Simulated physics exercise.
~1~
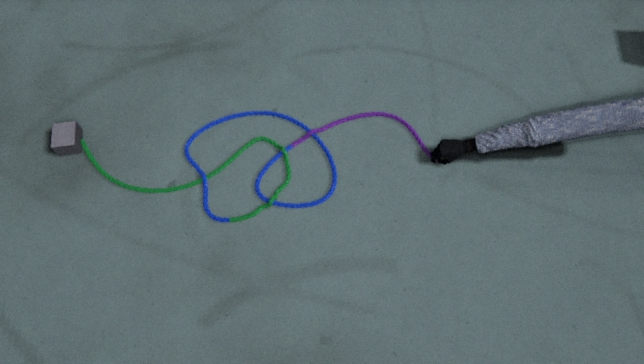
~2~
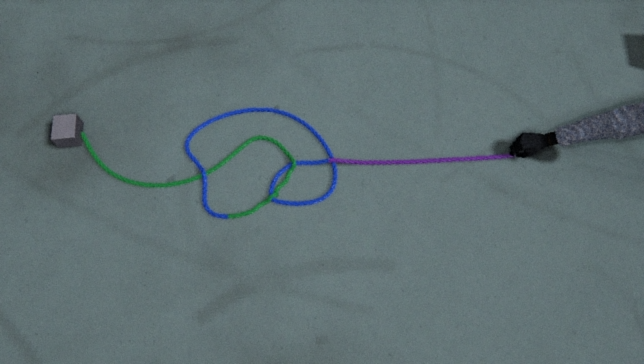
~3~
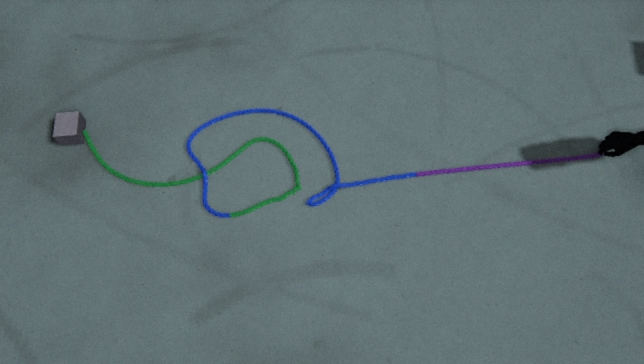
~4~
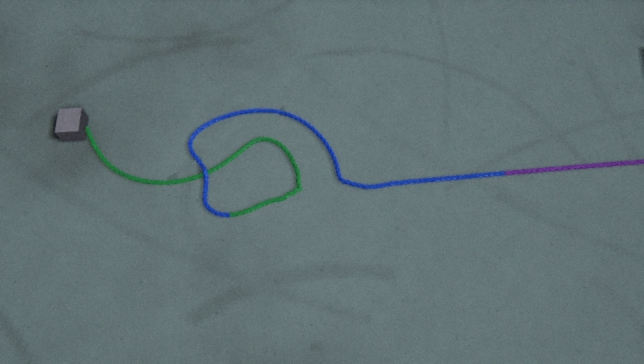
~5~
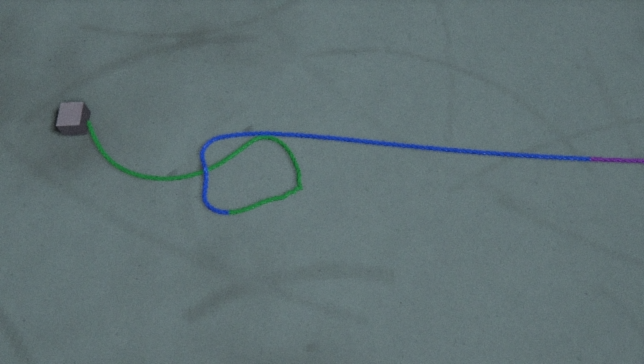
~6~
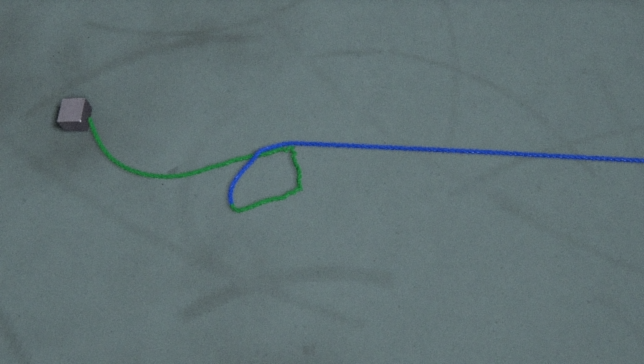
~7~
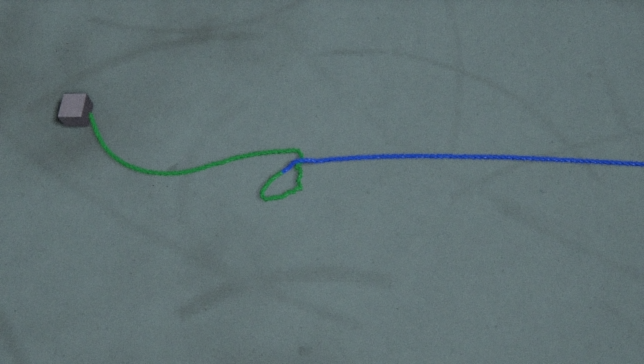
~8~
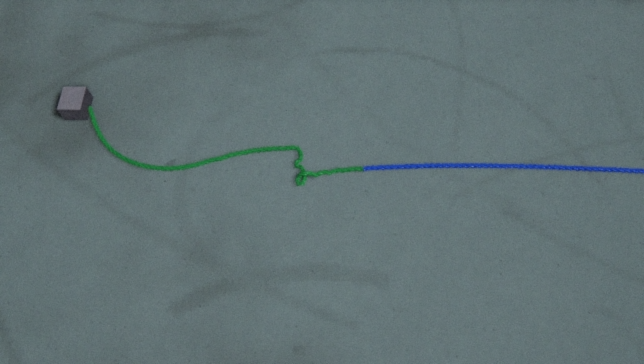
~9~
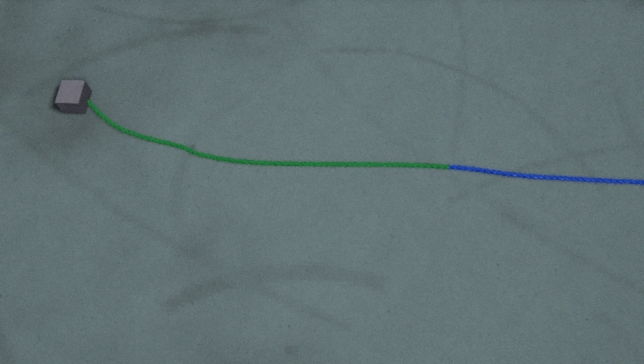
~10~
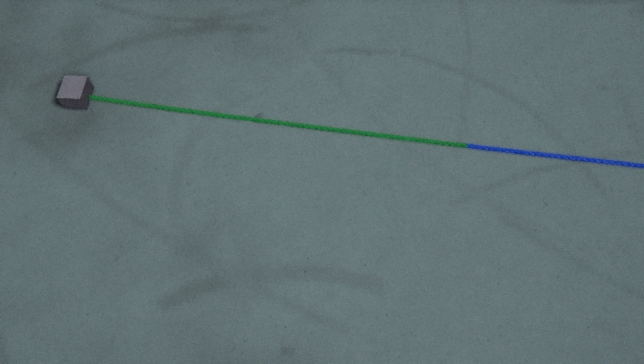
A mechanical arm pulling a looped green, blue and purple rope rightward from a small block until the loops open and it runs straight.
